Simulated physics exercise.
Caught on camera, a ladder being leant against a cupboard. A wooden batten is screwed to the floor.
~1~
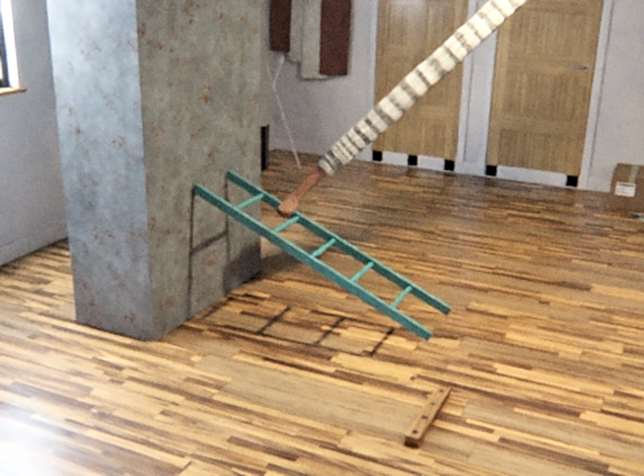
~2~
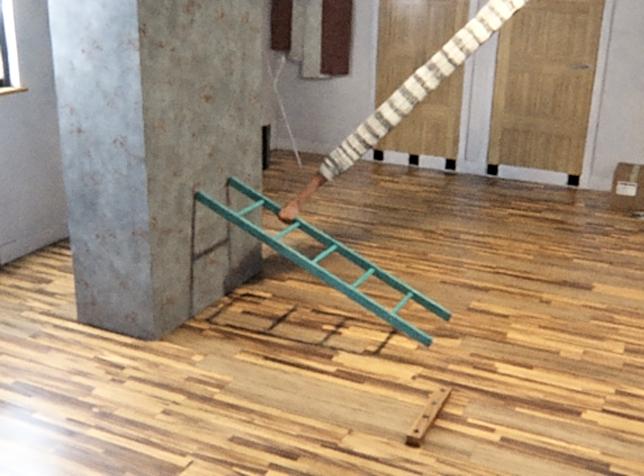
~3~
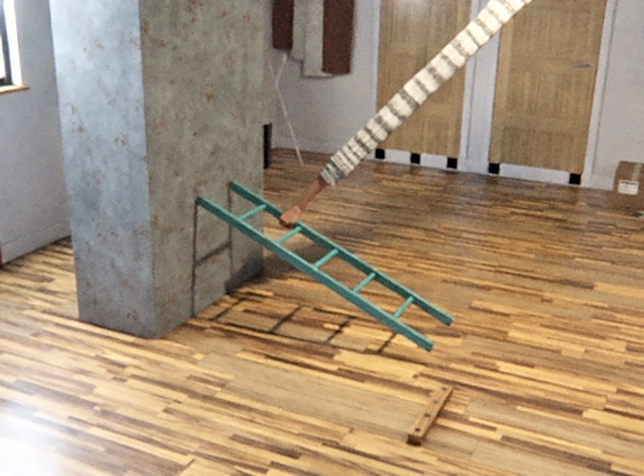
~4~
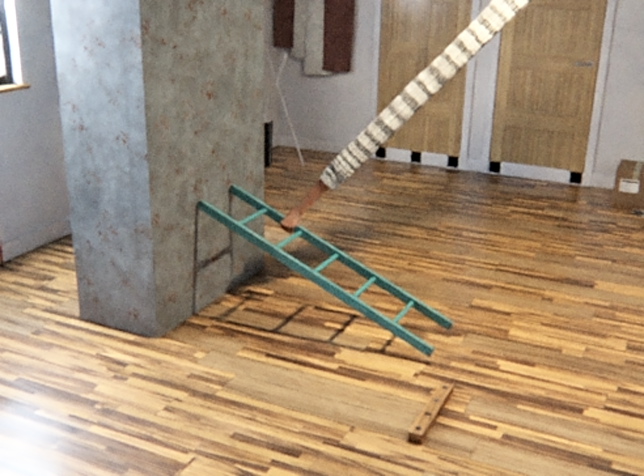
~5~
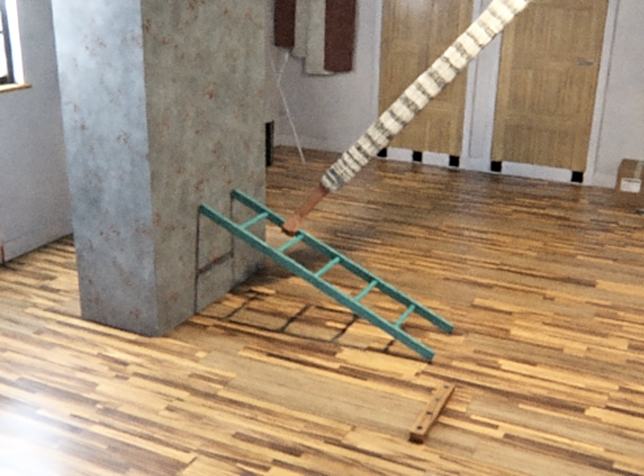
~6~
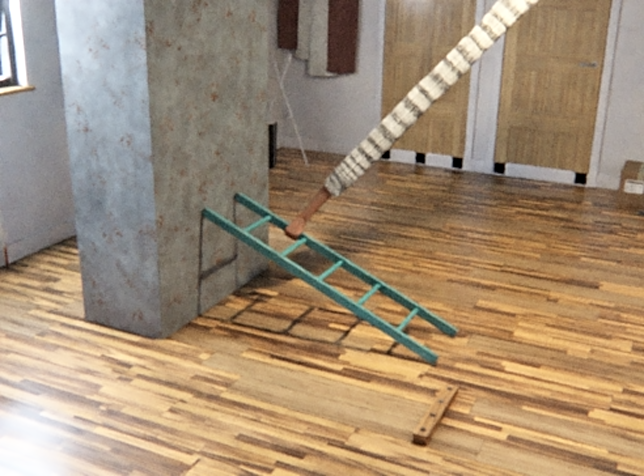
The video shows a hand in a pale striped sleeve holding a turquoise ladder slanted against a grey, mottled upright block. The ladder lowers slightly toward the wooden floor, where a small batten lies, with the hand still on it.
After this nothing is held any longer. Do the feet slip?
As it turns out, the turquoise ladder slips down.
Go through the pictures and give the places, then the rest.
Still on the way; turquoise ladder (322, 250); batten (429, 415), in the first frame.
Still on the way; turquoise ladder (323, 256); batten (430, 414), in the second frame.
Still on the way; turquoise ladder (324, 260); batten (431, 413), in the third frame.
Still on the way; turquoise ladder (325, 265); batten (432, 412), in the fourth frame.
Still on the way; turquoise ladder (326, 269); batten (433, 411), in the fifth frame.
In place, still held; turquoise ladder (329, 272); batten (437, 413), in the sixth frame.
Then, 0.22 s after the last picture, turquoise ladder tipped 6° from how it was near (333, 285).
Then, 0.32 s after the last picture, turquoise ladder tipped 15° from how it was near (338, 306).
Then, 0.42 s after the last picture, turquoise ladder tipped 24° from how it was near (340, 320).
At rest, the turquoise ladder gives way at the feet, near (340, 323).
